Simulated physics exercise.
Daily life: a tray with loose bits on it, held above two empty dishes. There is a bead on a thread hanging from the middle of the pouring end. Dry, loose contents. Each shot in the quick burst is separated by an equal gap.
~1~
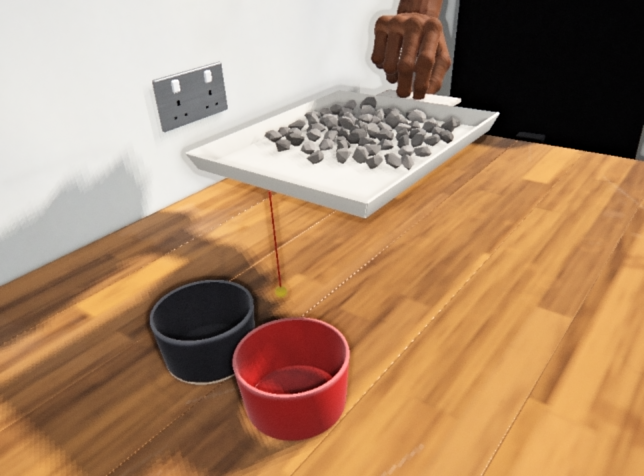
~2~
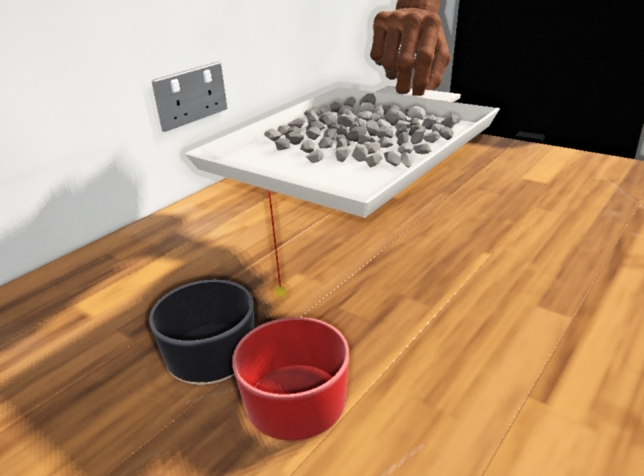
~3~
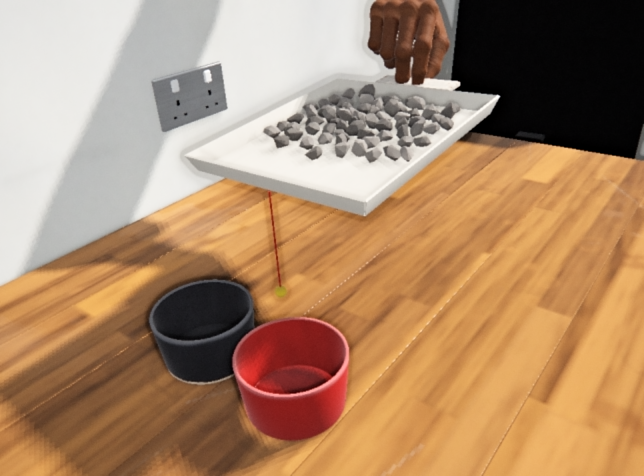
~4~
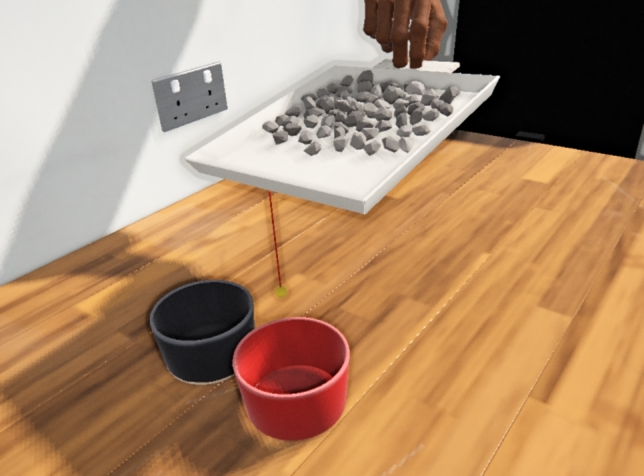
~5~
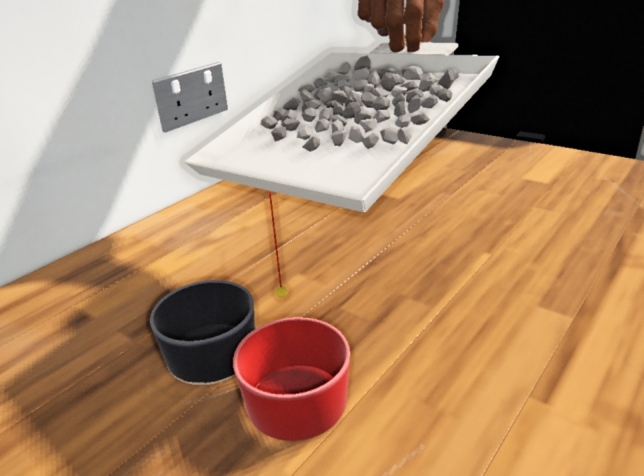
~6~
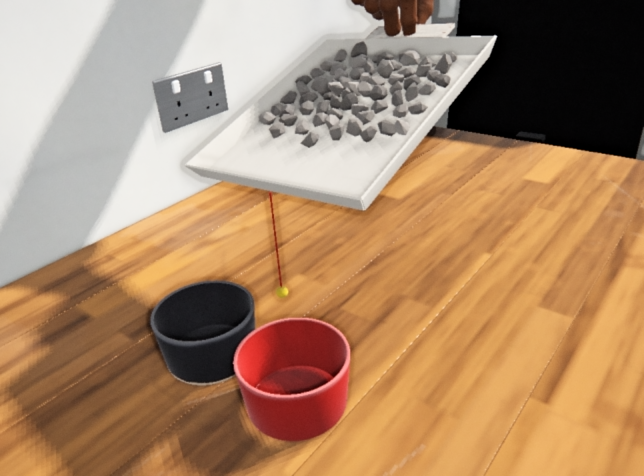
A brown hand grips the far edge of a white tray of grey gravel above a wooden worktop, seen from slightly above, with a socket on the white wall behind. Below sit a black dish on the left and a red one on the right, near a yellow bead hanging on a thread. The hand steadily raises the tray's far side, its near end dipping slightly leftward, while the camera stays still.
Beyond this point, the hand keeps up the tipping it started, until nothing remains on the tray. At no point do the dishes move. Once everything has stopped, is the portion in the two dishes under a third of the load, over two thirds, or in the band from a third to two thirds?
The two dishes will gather upwards of two thirds of the load.
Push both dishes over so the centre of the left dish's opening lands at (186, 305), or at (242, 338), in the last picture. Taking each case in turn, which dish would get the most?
The first time round it's the one placed on the left, and the next time it's the one placed on the left.
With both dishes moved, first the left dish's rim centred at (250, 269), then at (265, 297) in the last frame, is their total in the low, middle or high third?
Try one: Below one third; try two: Below one third.
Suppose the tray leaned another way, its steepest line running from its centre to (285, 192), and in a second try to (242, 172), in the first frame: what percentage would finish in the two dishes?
I'd say some 80 in a hundred at first, then 60 in a hundred.
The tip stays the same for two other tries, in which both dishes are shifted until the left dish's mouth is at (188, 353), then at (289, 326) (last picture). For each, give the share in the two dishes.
Respectively 20 % and 10 %.
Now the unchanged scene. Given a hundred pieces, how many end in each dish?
I'd say some 60 in a hundred wind up in the left dish, and some 10 in a hundred in the right.
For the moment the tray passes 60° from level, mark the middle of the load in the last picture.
I'd put it at about (241, 168).
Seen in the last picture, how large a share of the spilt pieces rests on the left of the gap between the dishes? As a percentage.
About 100 %.
Just after the last frame, tray tipped steeply; the larger part on the tray; roughly a quarter in the air.
A moment on, tray tipped right over; about a tenth on the tray; about a tenth in the right dish; roughly half in the left dish; about a tenth outside both; about a tenth in the air.
Further on, tray tipped past a quarter turn; about a tenth in the right dish; roughly two thirds in the left dish; roughly a quarter outside both.
When it is over, tray tipped past a quarter turn; about a tenth in the right dish; roughly two thirds in the left dish; roughly a quarter outside both.
